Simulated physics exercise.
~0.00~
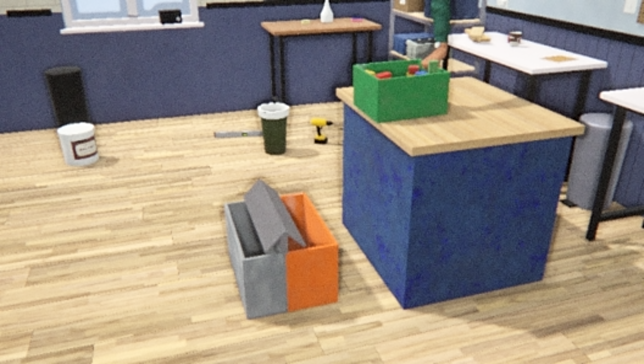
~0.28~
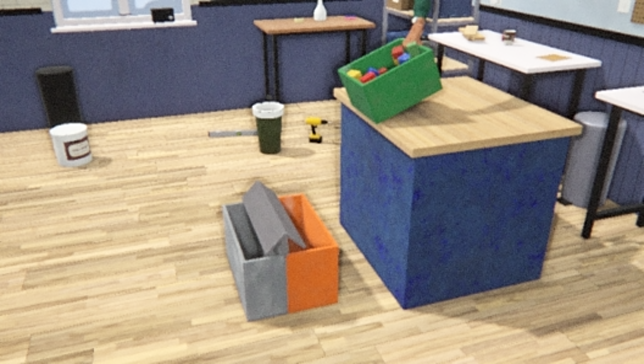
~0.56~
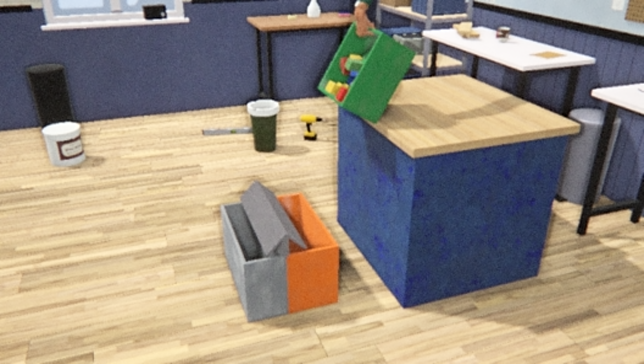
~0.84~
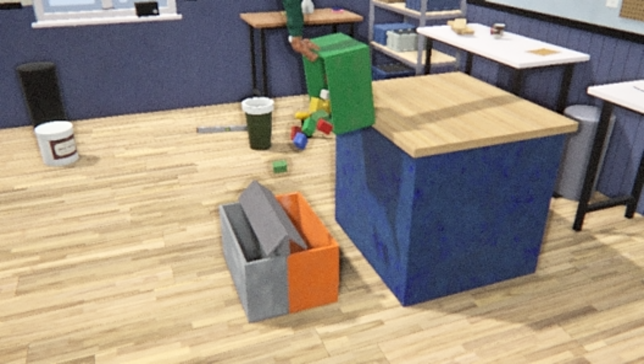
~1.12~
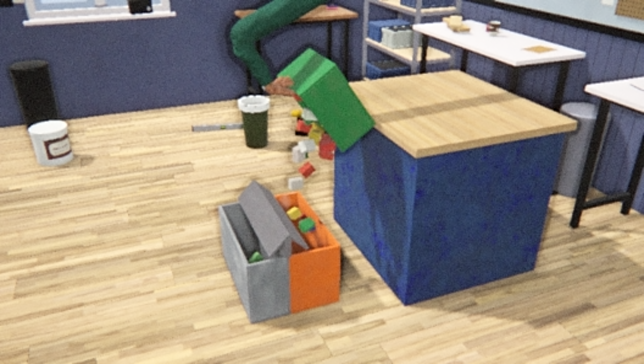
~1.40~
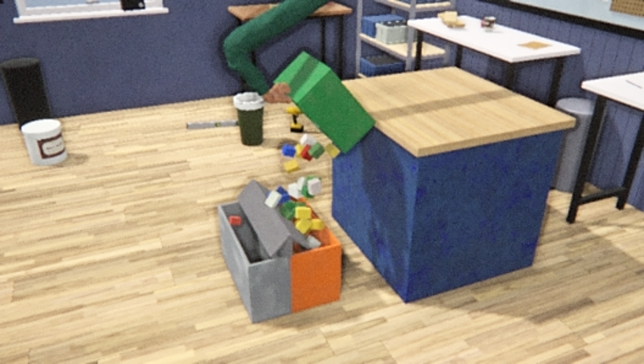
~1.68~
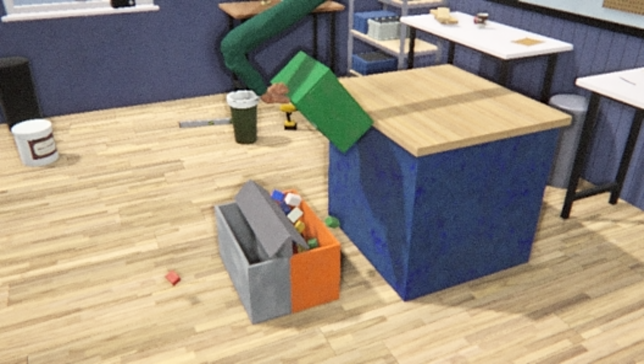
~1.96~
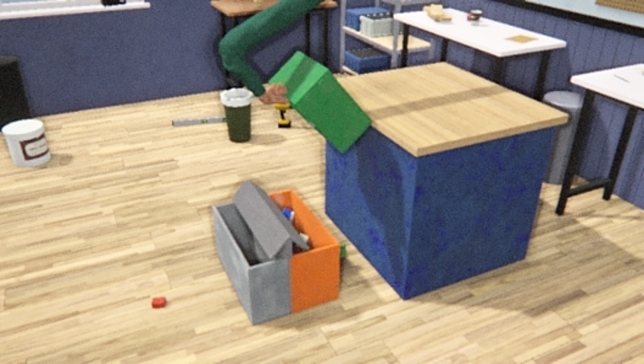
In a workshop with a wooden floor, a green-sleeved arm tips a green crate over the edge of a blue bench, spilling colourful toy bricks mostly into the orange tote beside a grey one; the crate stays tilted and a red brick rests on the floor.
